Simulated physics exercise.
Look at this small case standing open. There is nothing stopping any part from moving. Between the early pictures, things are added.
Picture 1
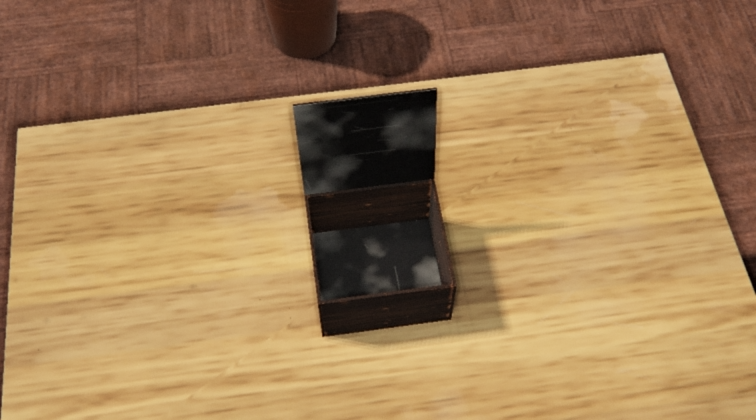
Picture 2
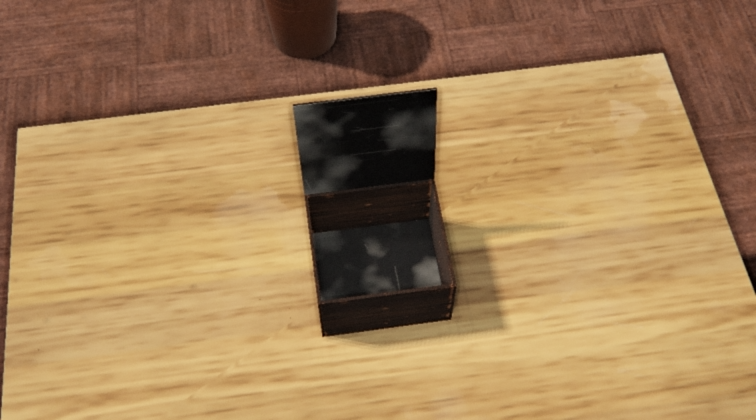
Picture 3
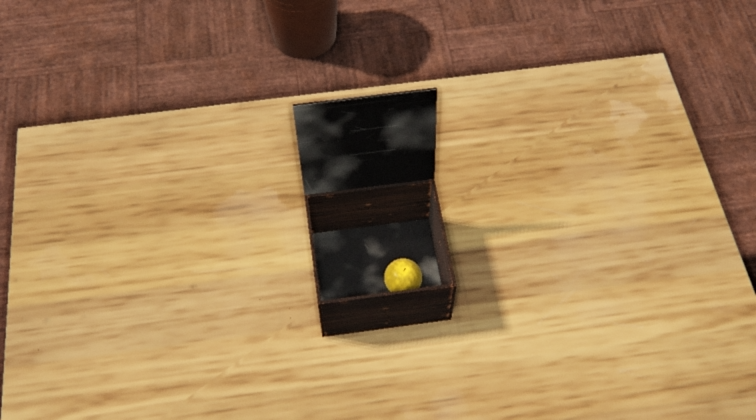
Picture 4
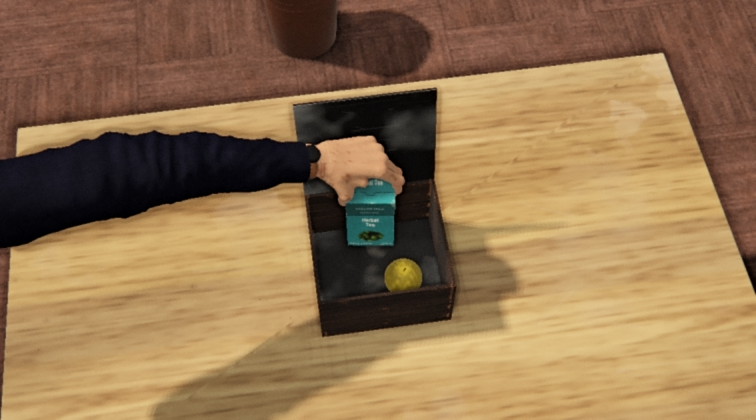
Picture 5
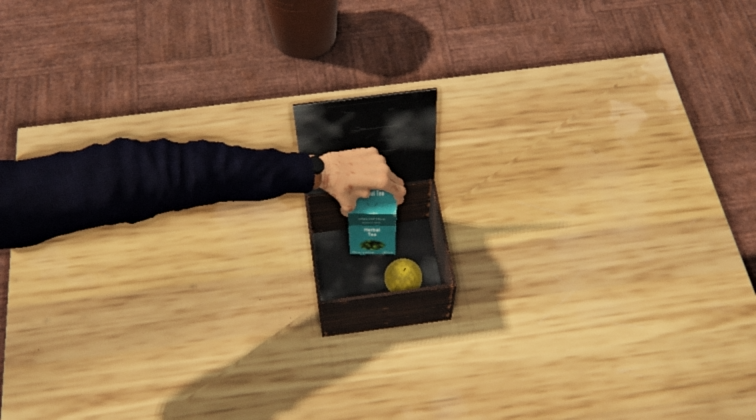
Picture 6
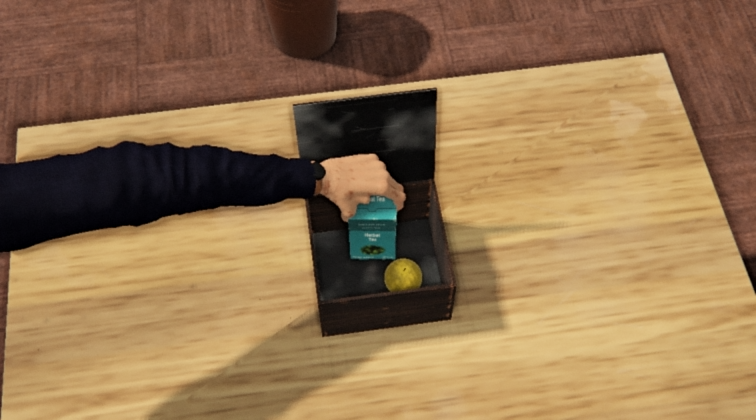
A yellow ball-shaped fruit appeared inside a small, dark open case on a wooden table, then a dark-sleeved arm reached in from the left and lowered a turquoise carton into it, still gripping the top.
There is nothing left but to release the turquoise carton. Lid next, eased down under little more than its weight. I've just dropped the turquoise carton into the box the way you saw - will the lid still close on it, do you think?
No, it won't close.
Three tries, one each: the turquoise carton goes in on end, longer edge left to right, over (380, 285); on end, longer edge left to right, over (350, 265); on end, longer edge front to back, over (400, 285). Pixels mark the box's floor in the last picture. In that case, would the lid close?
First, it shuts; second, it stays open; third, it shuts.
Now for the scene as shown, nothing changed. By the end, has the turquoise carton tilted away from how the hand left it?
Looking at the last picture, the turquoise carton sits at an angle.
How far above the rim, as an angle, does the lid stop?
Angle above rim: About 40°.
Then, 0.30 s after the last picture, turquoise carton tipped 46° from how it was near (358, 232); yellow apple rolled a little.
Then, 1.30 s after the last picture, lid 82° above the rim; turquoise carton tipped 47° from how it was near (357, 232); yellow apple rolled a little.
Then, 1.80 s after the last picture, lid 57° above the rim; turquoise carton tipped 46° from how it was near (357, 235); yellow apple rolled a little.
At rest, lid 42° above the rim; tipped over in the box, turquoise carton; yellow apple in place. Seen from the same camera at the end, turquoise carton near (358, 239).
